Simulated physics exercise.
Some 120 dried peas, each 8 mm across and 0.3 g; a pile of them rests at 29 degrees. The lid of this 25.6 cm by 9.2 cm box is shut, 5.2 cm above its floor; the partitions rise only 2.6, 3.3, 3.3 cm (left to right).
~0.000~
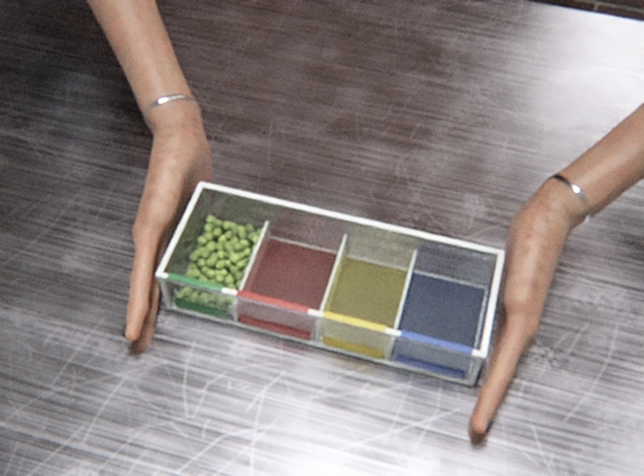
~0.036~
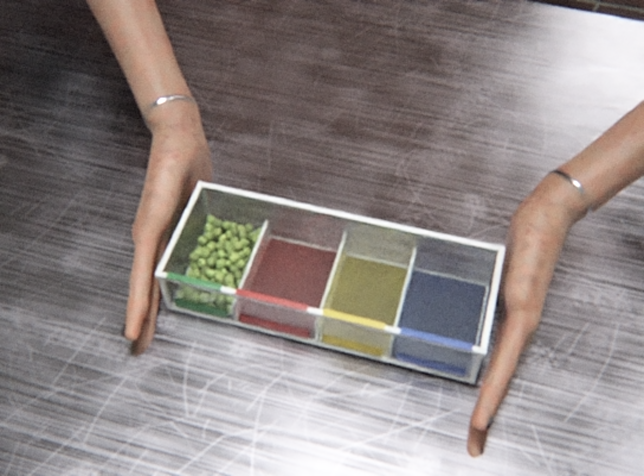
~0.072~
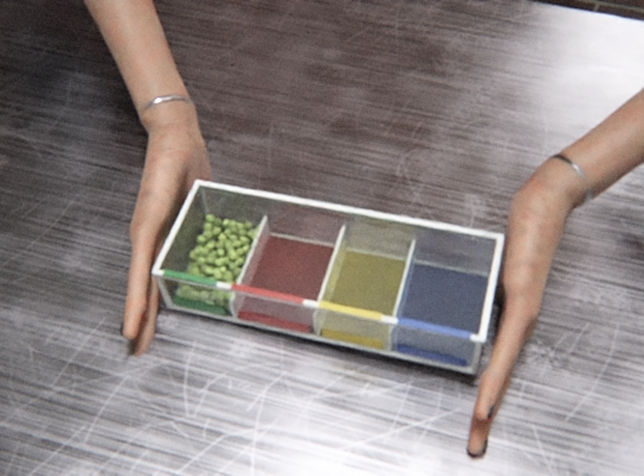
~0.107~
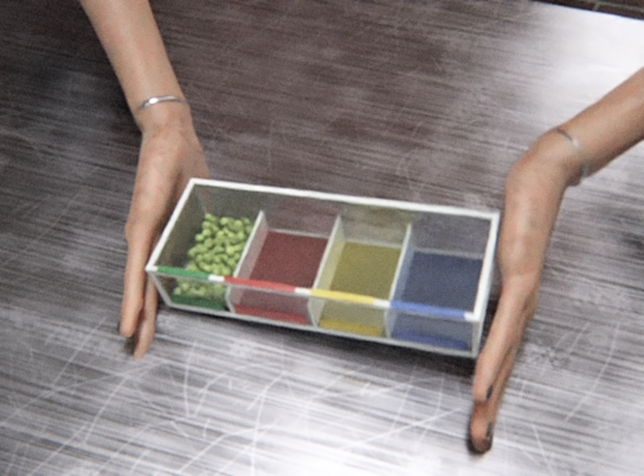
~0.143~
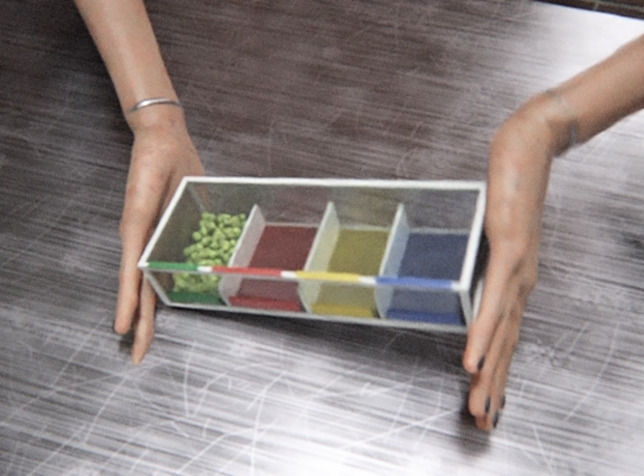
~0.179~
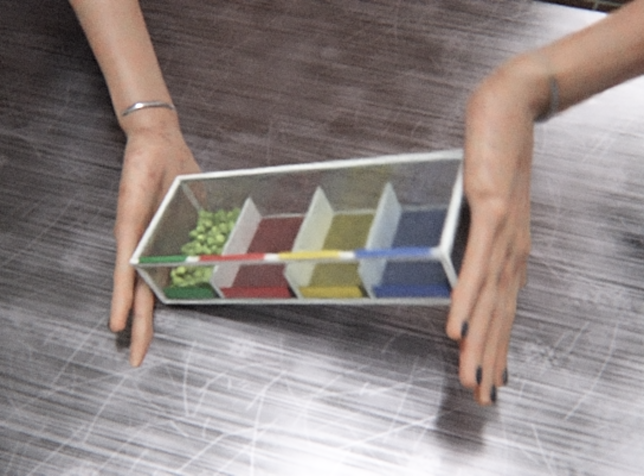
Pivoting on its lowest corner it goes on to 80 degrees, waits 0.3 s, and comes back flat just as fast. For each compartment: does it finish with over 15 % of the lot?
Red: Under, blue: Under, green: Over, yellow: Under.
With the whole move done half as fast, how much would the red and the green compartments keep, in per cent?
Then: Red 0, green 100.
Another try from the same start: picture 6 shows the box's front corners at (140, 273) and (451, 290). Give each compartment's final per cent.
Red 0; blue 0; green 100; yellow 0.
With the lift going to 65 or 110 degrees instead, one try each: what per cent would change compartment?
About 0 and 0 per cent.
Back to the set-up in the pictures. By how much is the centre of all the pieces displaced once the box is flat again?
Roughly 1.0 cm.
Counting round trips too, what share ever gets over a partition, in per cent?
Some 0 per cent.
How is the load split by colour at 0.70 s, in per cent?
Red 0, blue 0, green 100, yellow 0.
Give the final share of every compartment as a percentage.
Red 0, blue 0, green 100, yellow 0.
Then, at 0.70 s, tilt 80 degrees; green 100 %.
After 1.05 s, tilt 46 degrees; green 100 %.
After 1.49 s, tilt 0 degrees; green 100 %.
At rest (2.0 s), red 0 %, blue 0 %, green 100 %, yellow 0 %.
